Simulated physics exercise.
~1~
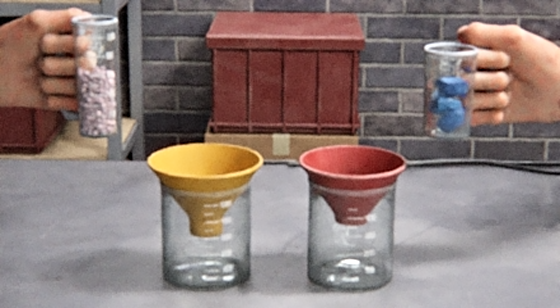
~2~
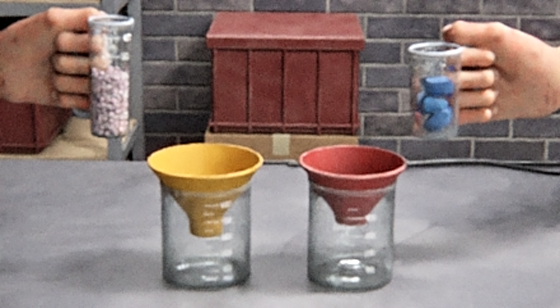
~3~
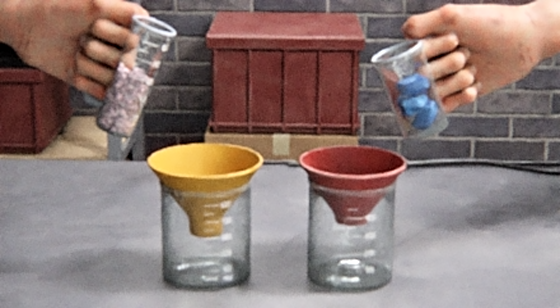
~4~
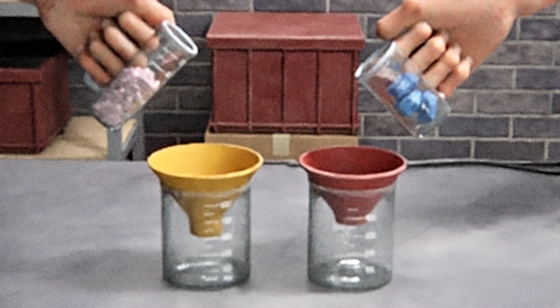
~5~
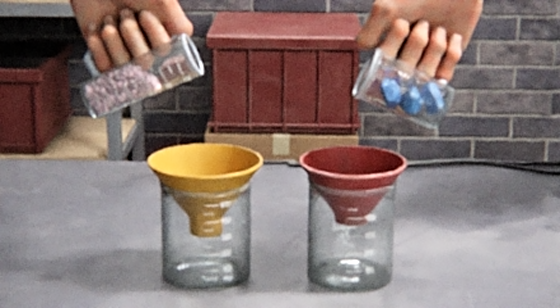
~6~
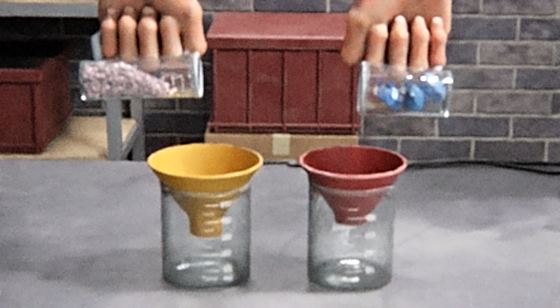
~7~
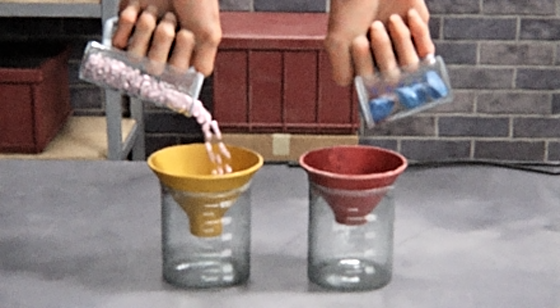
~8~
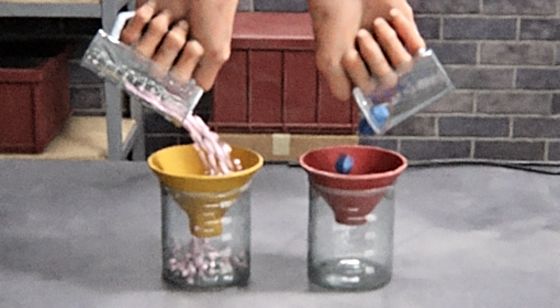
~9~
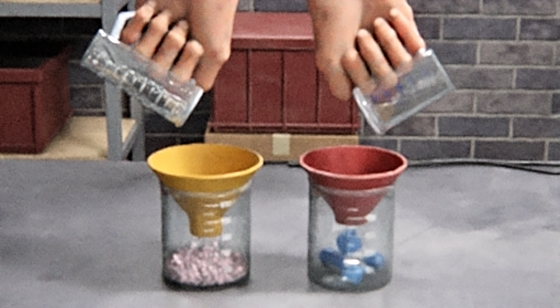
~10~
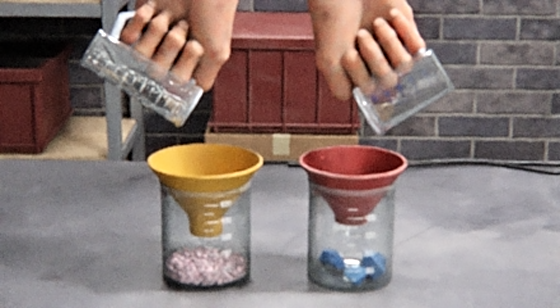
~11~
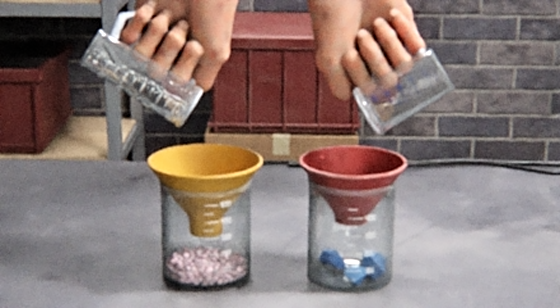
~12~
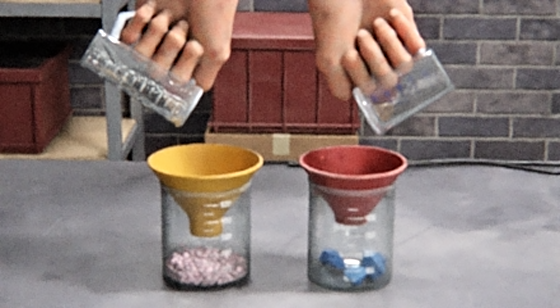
Two hands tip pink bits and blue lumps through funnels into the jars below.
